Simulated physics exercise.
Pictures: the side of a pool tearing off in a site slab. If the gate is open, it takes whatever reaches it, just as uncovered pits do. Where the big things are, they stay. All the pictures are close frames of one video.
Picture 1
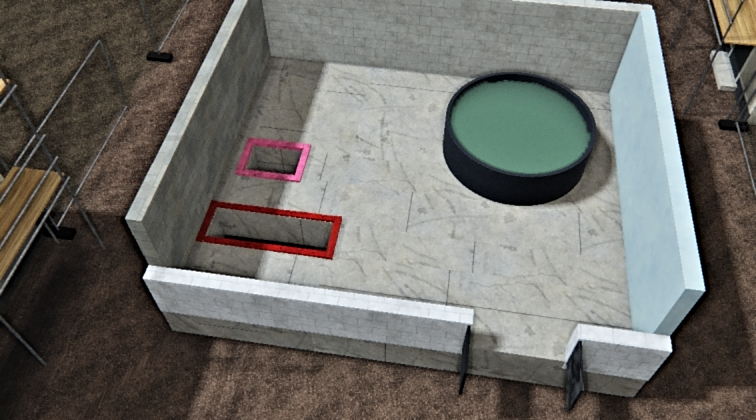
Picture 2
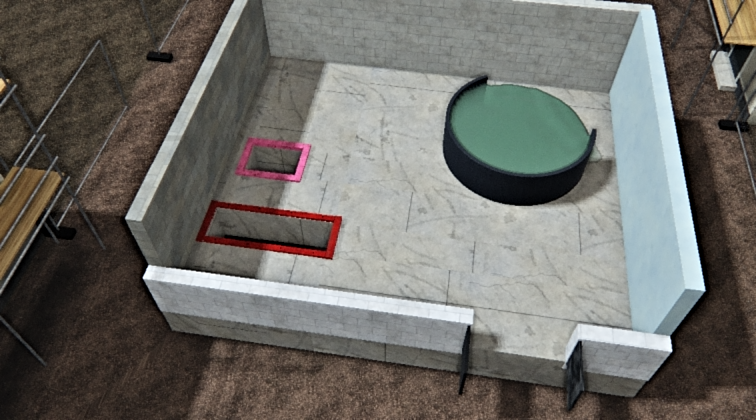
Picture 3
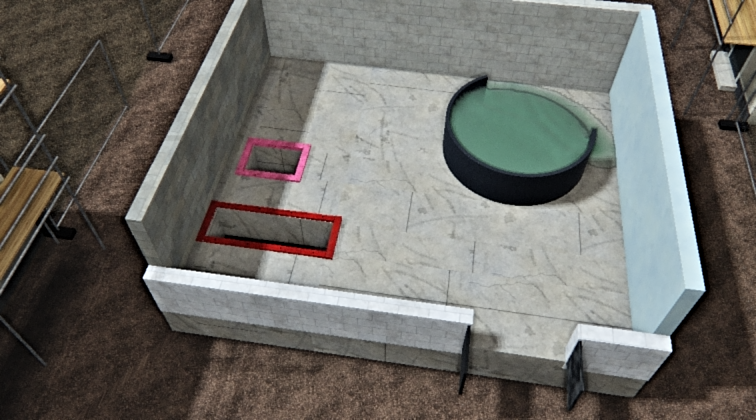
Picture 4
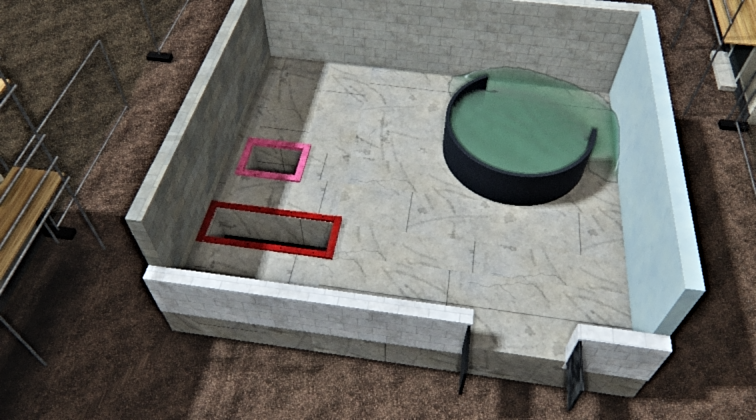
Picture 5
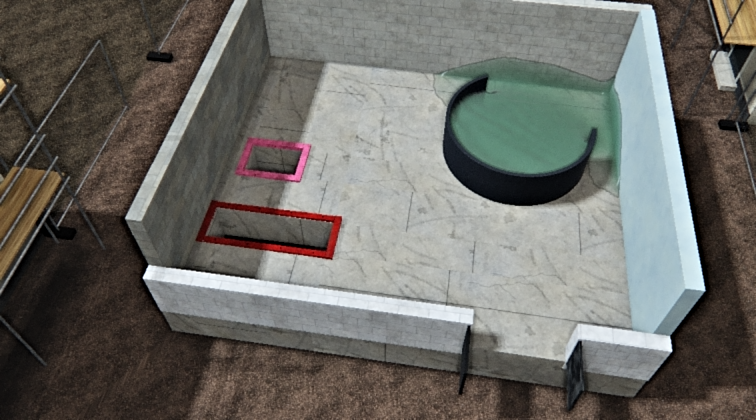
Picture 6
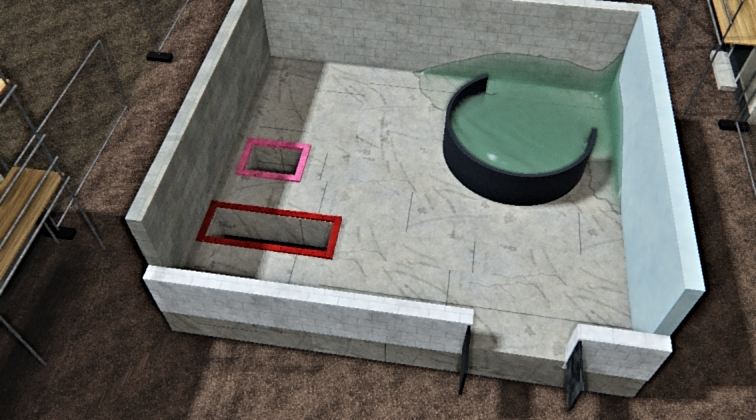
To begin with, still green water fills a round dark-walled tank in a walled yard, with pink-edged and red-edged pits to its left. Then the tank's far side is gone, and water pours through the gap, spreading toward the right wall and along the back wall, creeping leftward.
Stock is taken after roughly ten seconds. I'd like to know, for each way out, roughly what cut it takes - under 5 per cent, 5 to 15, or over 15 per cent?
The gate gets five to fifteen per cent; the pink pit gets five to fifteen per cent; the red pit gets shy of five per cent.
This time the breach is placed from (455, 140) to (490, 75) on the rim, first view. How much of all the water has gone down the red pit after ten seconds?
Share to the red pit: 14 in a hundred.
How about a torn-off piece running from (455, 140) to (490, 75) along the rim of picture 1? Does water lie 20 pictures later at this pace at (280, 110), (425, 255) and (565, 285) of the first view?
One after the other: Wet, clear, free of water.
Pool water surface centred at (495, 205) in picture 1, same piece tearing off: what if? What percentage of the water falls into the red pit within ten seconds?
Share in the red pit - 6 %.
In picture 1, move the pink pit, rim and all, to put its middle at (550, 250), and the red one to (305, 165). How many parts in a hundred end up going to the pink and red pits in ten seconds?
Roughly: Pink pit 6 %, red pit 10 %.
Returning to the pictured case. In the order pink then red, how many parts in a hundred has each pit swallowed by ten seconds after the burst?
Roughly 6 percent first, and 2 percent second.
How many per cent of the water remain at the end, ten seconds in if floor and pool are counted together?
80 in a hundred.
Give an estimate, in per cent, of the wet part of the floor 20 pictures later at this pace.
Roughly 65 percent, I reckon.
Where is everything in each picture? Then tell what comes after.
Still water in the round tank at (520, 124), in the first picture.
The front is at (596, 159), out from the gap on the round tank's far side, in the second picture.
The front is at (615, 163), out from the gap on the round tank's far side, in the third picture.
Water pours out on the round tank's far side and has run to (457, 77), in the fourth picture.
The front is at (437, 75), out from the gap on the round tank's far side, in the fifth picture.
The front is at (418, 73), out from the gap on the round tank's far side, in the sixth picture.
A moment on, water covers 25 % of the floor; the gate 0 %, the pink pit 0 %, the red pit 0 %.
Next, water covers 40 % of the floor; the gate 0 %, the pink pit 0 %, the red pit 0 %.
Then, water covers 65 % of the floor; the gate 1 %, the pink pit 0 %, the red pit 0 %.
Later, water covers 80 % of the floor; the gate 6 %, the pink pit 4 %, the red pit 1 %.
In the end, water covers 95 % of the floor; the gate 10 %, the pink pit 7 %, the red pit 3 %.
